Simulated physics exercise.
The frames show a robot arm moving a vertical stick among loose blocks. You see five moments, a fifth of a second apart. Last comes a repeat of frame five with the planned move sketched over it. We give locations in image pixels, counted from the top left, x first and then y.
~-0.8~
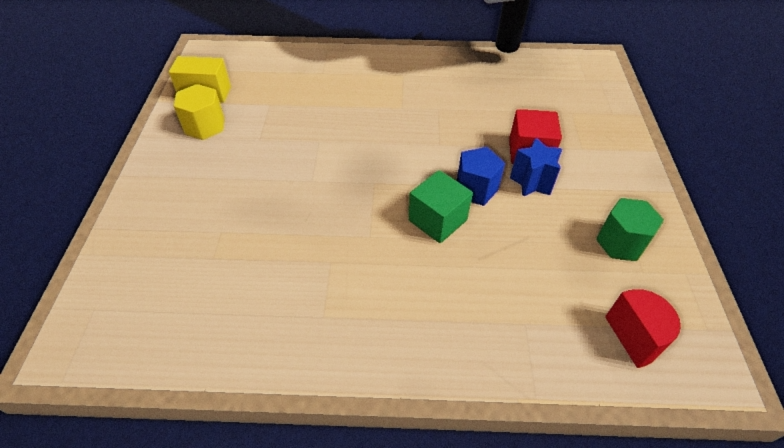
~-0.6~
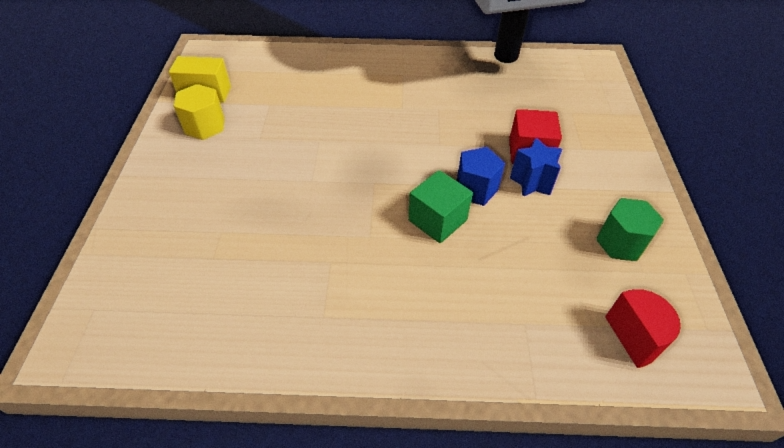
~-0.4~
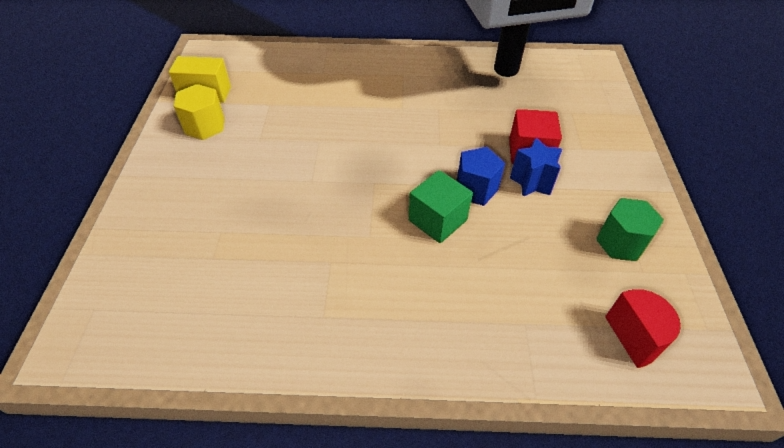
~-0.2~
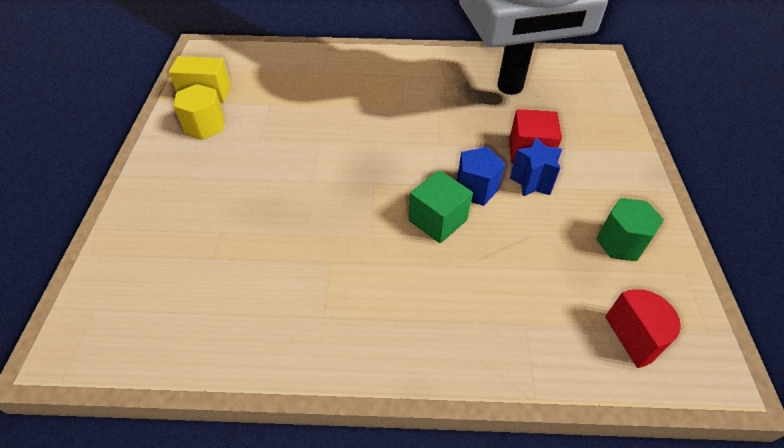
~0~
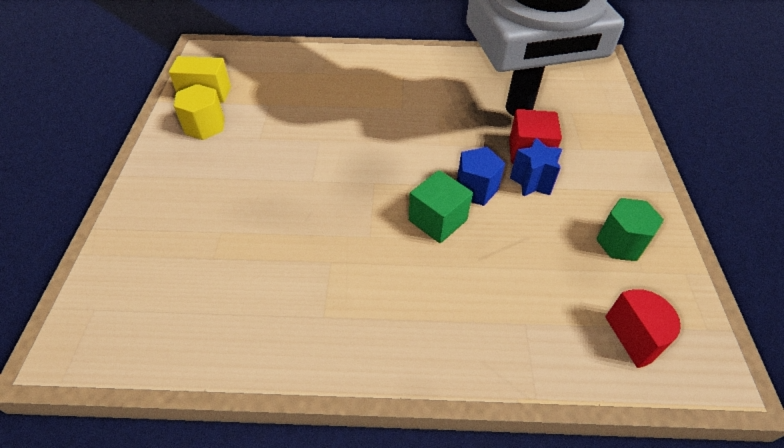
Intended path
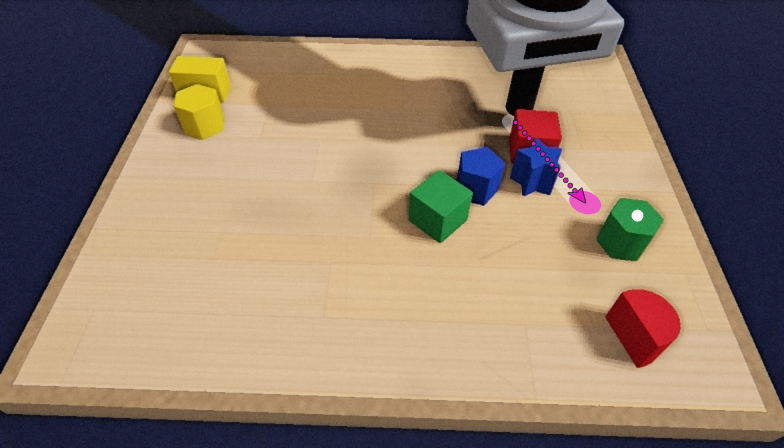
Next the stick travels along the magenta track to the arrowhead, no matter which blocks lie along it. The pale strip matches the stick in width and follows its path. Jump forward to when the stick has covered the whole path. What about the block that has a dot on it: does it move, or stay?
By the time the path is finished, it has hardly shifted at all.
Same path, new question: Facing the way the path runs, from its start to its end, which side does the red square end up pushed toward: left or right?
The shift is to the right of that direction.
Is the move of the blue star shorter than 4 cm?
No, I don't think so.
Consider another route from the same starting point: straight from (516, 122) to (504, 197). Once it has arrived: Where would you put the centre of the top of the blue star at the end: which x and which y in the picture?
It comes to (559, 178).
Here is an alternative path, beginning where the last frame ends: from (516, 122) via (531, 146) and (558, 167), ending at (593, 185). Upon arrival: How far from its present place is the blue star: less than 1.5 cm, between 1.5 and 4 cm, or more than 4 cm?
By the end of the path, it will have gone past 4 cm.
Drawn move, from (516, 122) directly to (585, 202); the dot is on the green hexagonal block.
What follows on the original path. One third of the way, stick (541, 135); red square (552, 144); blue star (548, 176).
Two thirds of the way, stick (564, 162); red square (566, 174), turned 35° clockwise; blue star (550, 202).
At the end, stick (591, 191); red square (574, 194), turned 55° clockwise; blue star (543, 217), turned 25° clockwise; green hexagonal block still.
